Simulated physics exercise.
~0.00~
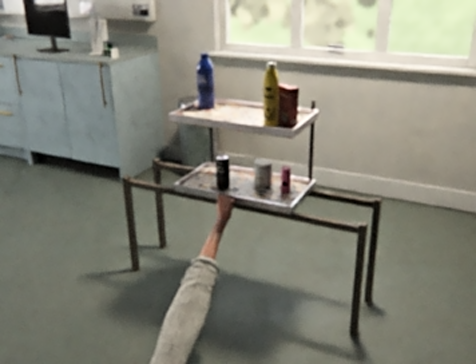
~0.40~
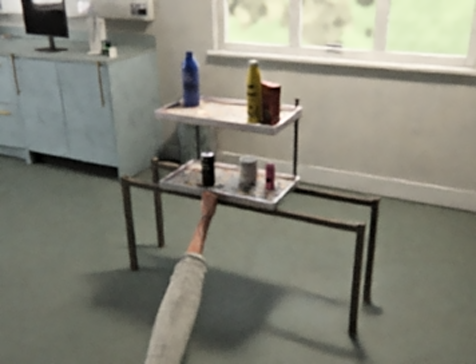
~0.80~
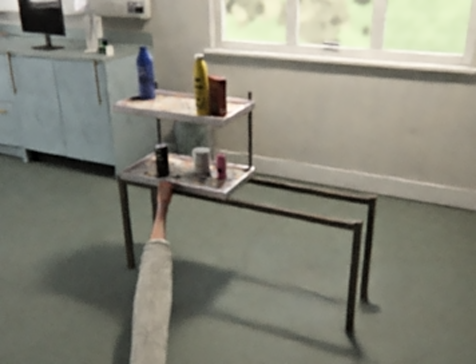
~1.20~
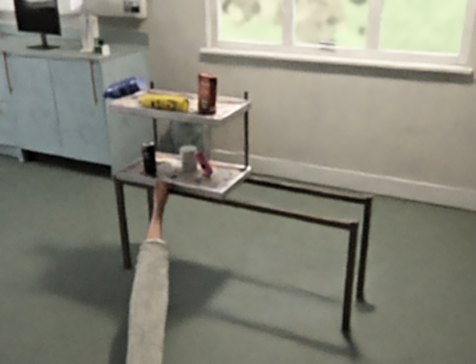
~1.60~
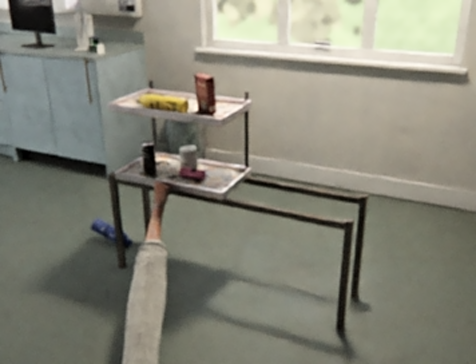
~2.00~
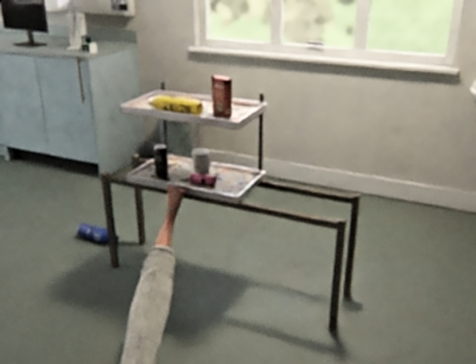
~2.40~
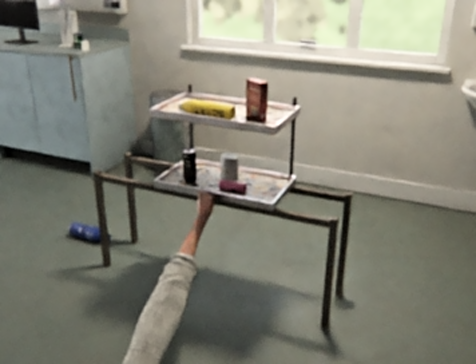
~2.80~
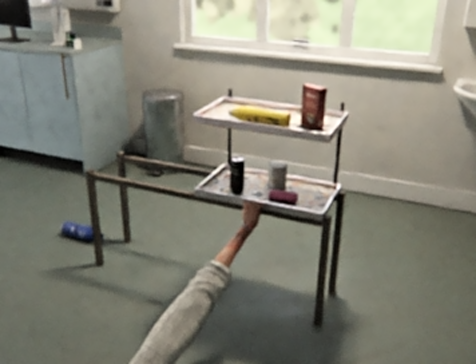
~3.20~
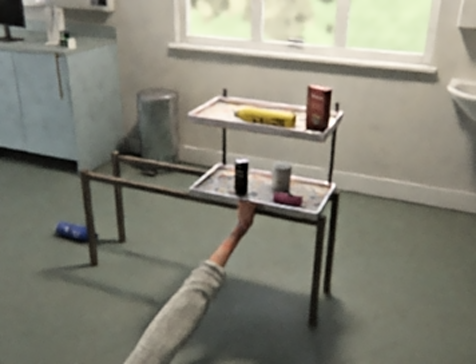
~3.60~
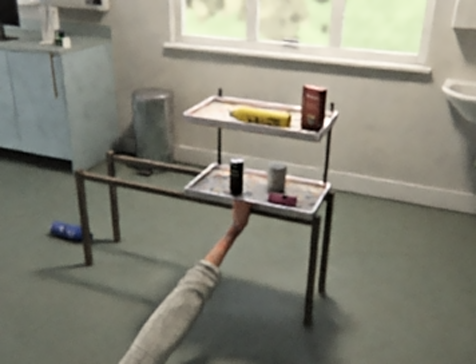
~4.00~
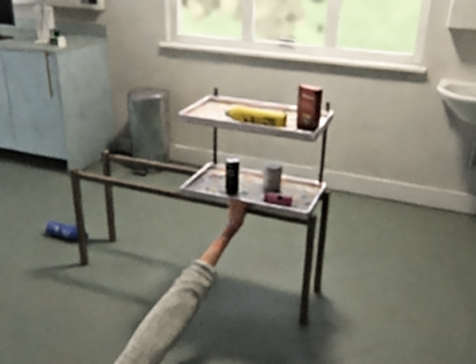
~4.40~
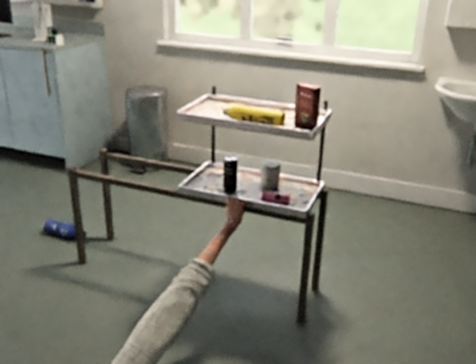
A hand slides a two-tier tray left, toppling three items, one off, then right.
